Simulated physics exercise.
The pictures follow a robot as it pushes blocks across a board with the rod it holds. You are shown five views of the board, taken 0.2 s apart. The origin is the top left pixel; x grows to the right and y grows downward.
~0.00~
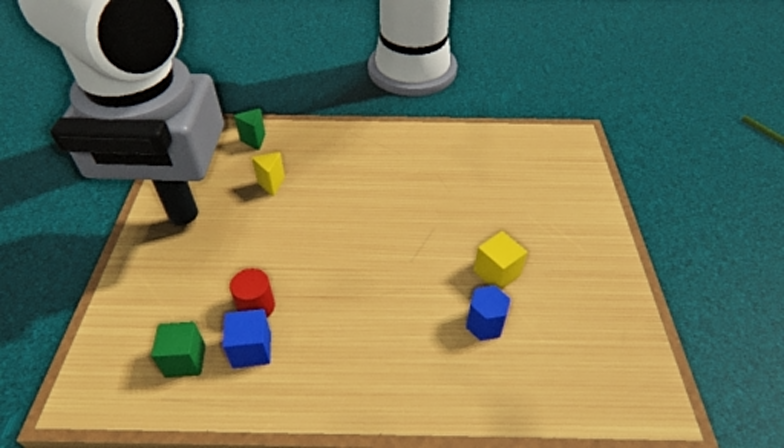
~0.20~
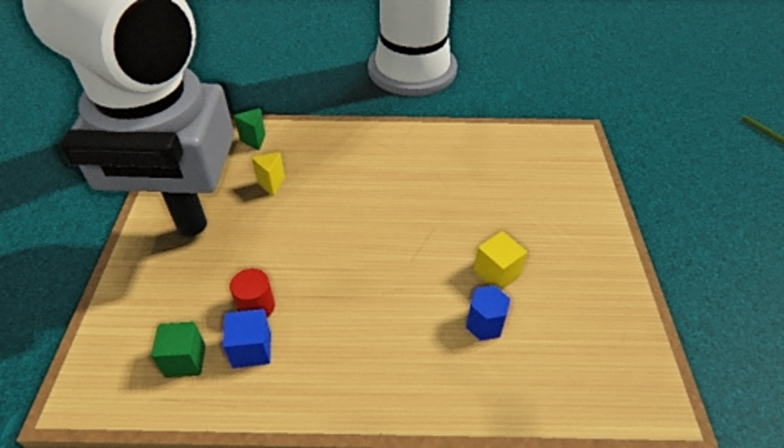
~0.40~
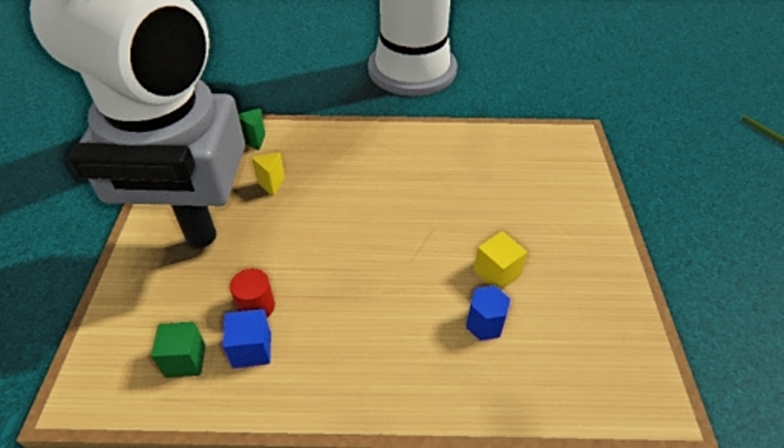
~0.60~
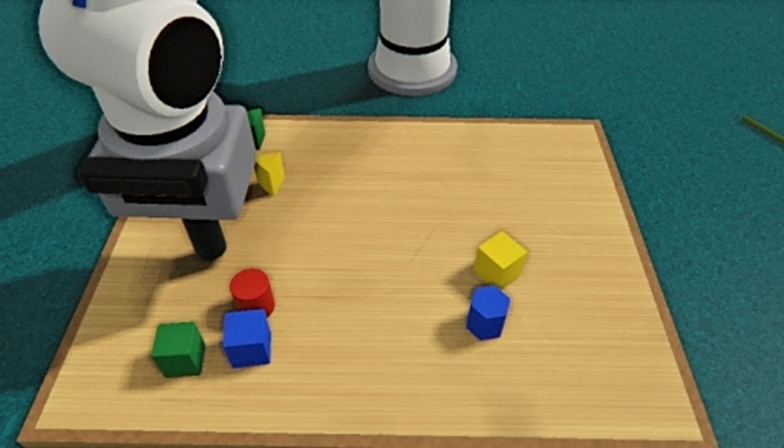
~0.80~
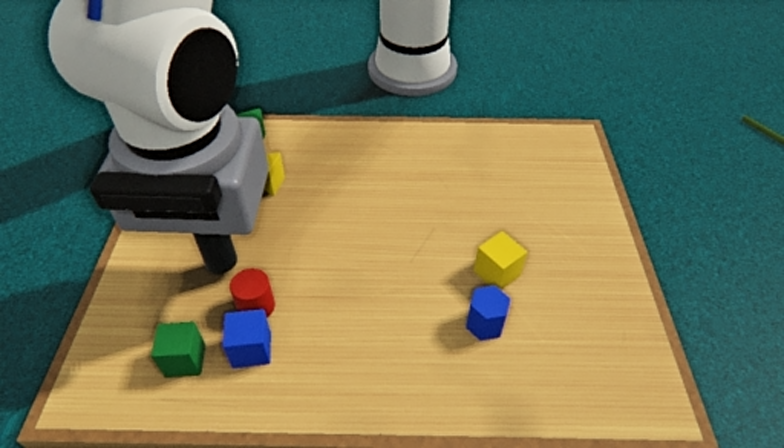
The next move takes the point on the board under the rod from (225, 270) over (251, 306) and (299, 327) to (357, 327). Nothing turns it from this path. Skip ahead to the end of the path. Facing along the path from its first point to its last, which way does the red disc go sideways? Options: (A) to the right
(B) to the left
I choose A.
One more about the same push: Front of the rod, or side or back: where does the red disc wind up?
Gone from the front.
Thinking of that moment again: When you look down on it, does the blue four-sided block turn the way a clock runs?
The answer is yes.
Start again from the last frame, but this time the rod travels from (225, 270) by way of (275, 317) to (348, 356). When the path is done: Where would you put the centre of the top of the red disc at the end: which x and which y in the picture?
Most likely (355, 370).
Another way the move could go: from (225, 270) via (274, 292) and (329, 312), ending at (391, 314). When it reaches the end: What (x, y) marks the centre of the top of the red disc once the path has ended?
The middle of the upper face of the red disc will lie at about (282, 310) in the picture.
On the path given first. One third of the way, rod at (249, 298); blue four-sided block at (246, 333), turned 25° clockwise; red disc at (271, 302).
Two thirds of the way, rod at (299, 319); blue four-sided block at (247, 335), turned 35° clockwise; red disc at (320, 328).
At the end, rod at (357, 319); green four-sided block still; blue four-sided block at (247, 335), turned 35° clockwise; red disc at (344, 339).
